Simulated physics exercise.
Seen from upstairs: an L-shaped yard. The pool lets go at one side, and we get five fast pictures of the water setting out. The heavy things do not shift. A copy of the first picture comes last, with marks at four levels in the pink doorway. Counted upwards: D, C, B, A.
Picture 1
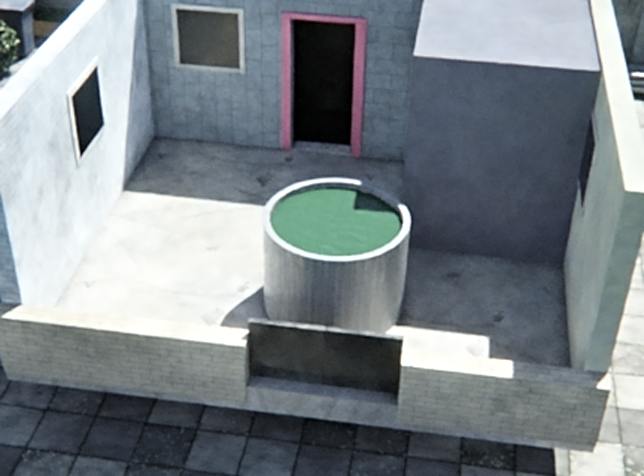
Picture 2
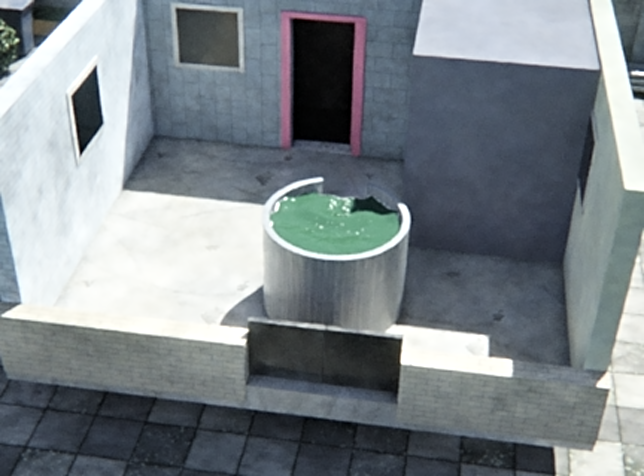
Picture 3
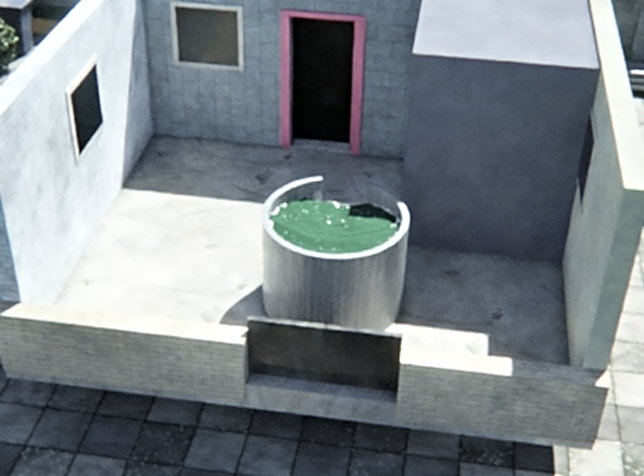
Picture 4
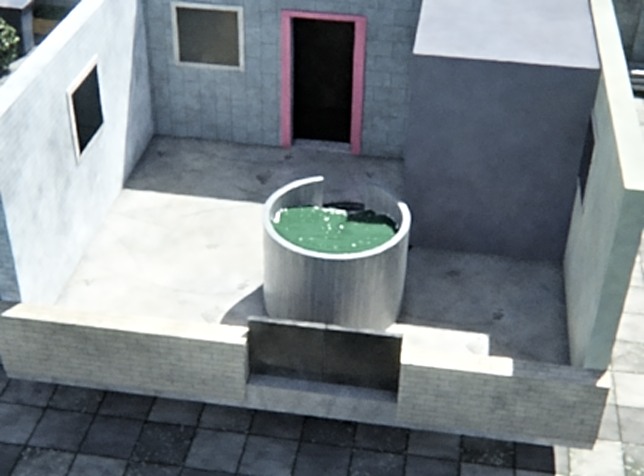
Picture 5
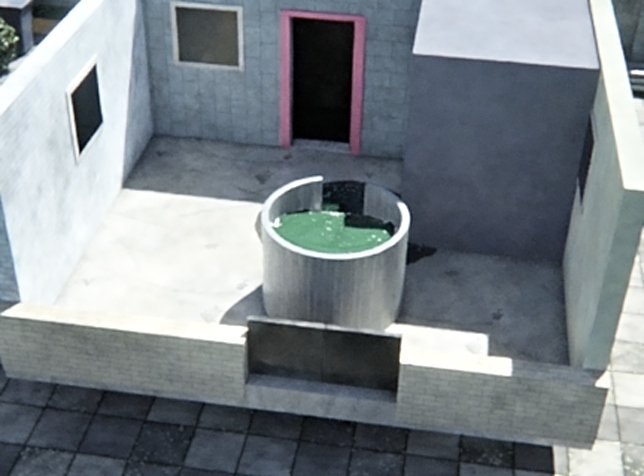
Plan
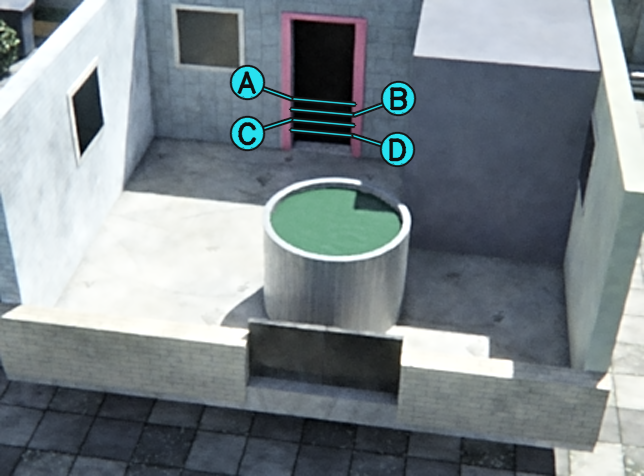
In a walled yard with a pink doorway, green water in a round pool lay still, then rippled and sank lower inside the rim, and a dark wet patch appeared on the ground behind it to the right.
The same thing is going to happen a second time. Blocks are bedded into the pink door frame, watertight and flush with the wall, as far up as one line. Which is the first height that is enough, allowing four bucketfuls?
D is the one.
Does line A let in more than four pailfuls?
No, not at all.
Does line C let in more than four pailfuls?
No, not at all.
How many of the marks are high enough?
All of them.
In cyan, A at (322, 101); B at (322, 112); C at (322, 122); D at (322, 132); from the bottom up D, C, B, A.
Choosing A, nothing gets over.
Choosing B, nothing gets over.
Choosing C, nothing gets over.
Choosing D, a splash gets over, under a bucket.
